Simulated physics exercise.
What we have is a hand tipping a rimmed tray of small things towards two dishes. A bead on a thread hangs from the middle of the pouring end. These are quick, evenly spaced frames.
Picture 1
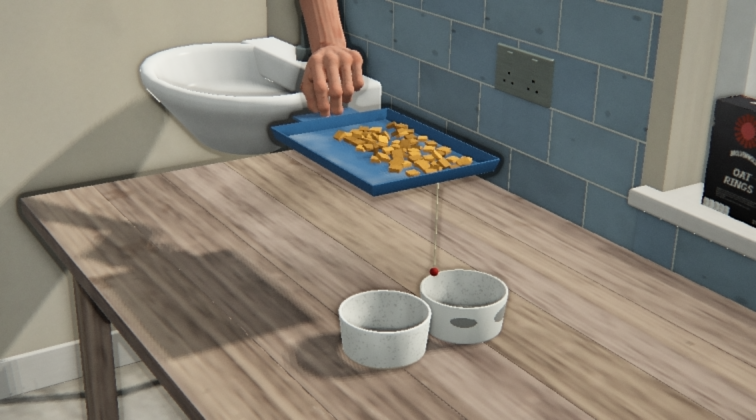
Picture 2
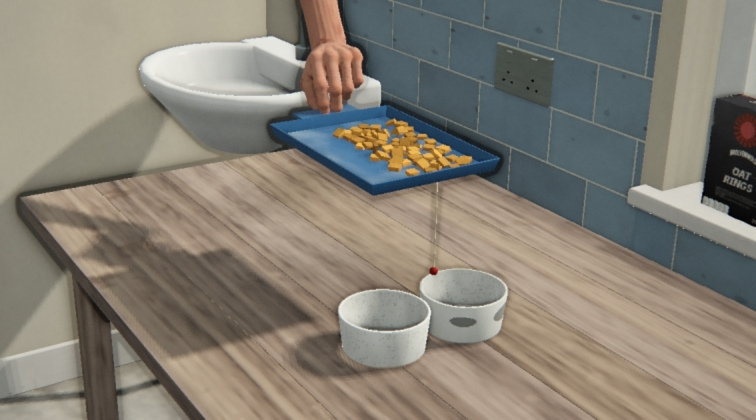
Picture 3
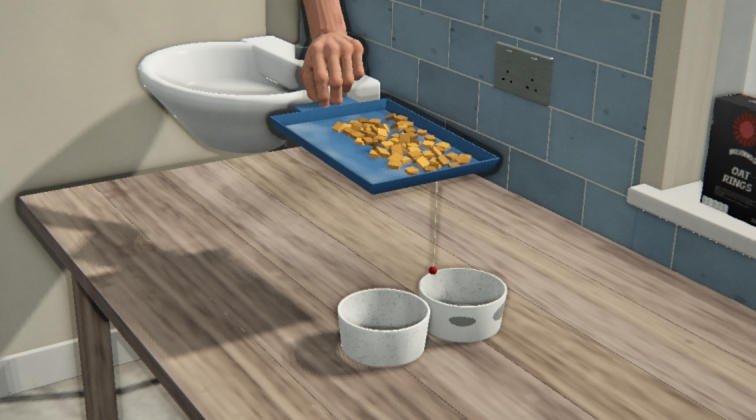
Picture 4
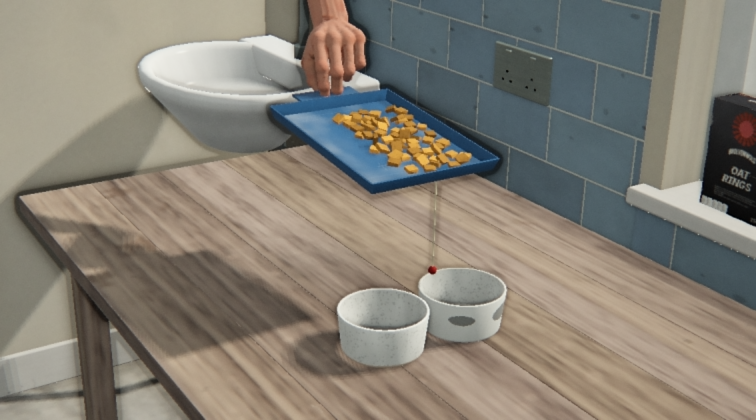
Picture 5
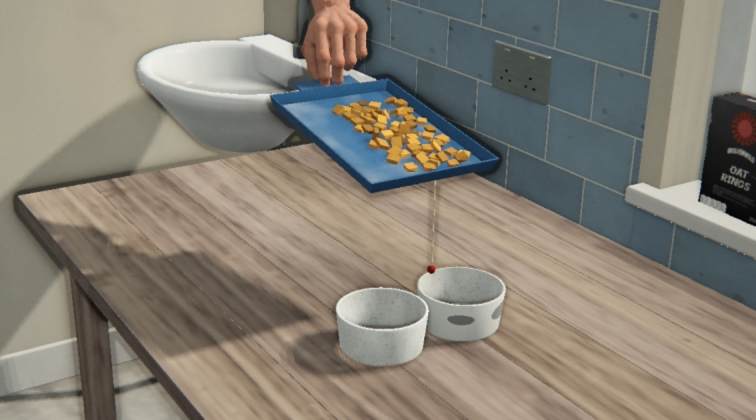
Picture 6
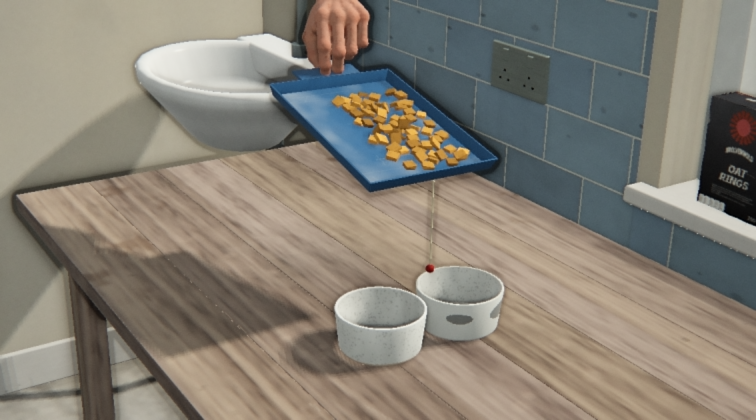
The video shows a hand holding a blue rimmed tray of small golden cereal squares above two pale bowls on a wooden table, slowly raising its far end so the tray tilts slightly, while a red bead hangs beneath.
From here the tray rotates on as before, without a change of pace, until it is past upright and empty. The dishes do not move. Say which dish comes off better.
It favours the right dish.
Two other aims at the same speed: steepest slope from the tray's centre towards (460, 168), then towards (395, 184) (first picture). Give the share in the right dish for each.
Roughly 30 per cent, and 10 per cent.
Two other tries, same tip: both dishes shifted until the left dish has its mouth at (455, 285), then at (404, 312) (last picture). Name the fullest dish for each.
One: The dish on the left. Two: Right.
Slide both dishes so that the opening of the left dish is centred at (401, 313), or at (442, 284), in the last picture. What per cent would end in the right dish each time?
The first gives 70 %, the second 20 %.
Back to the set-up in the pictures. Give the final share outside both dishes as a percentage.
Close to 40 per cent.
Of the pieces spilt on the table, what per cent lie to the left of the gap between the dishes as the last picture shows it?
About 0 per cent.
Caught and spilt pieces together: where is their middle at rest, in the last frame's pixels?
Close to (475, 325).
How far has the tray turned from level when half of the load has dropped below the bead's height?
Roughly 105°.
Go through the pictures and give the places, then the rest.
Corners of the pouring end at (374, 183) and (495, 159), level; middle of the load at (400, 151), cereal squares; left dish at (410, 346); right dish at (490, 321); bead on its thread at (434, 272), in the first picture.
Corners of the pouring end at (374, 183) and (494, 158), level; middle of the load at (400, 149), in the second picture.
Corners of the pouring end at (373, 182) and (494, 157), tipped barely, level across its low end; middle of the load at (400, 145), in the third picture.
Corners of the pouring end at (373, 182) and (494, 158), tipped a little, level across its low end; middle of the load at (400, 141), in the fourth picture.
Corners of the pouring end at (373, 181) and (493, 157), tipped a little, level across its low end; middle of the load at (399, 136), in the fifth picture.
Corners of the pouring end at (372, 180) and (492, 157), tipped a little, level across its low end; middle of the load at (399, 131); left dish at (406, 343); right dish at (486, 318), in the sixth picture.
Soon, tray tipped steeply; all on the tray.
A while on, tray tipped right over; most on the tray; a small part in the right dish; a small part outside both.
Towards the end, tray tipped past a quarter turn; a small part in the left dish; about half in the right dish; about a third outside both; a stray few in the air.
Finally, tray tipped past a quarter turn; a small part in the left dish; about half in the right dish; about a third outside both; a stray few in the air.
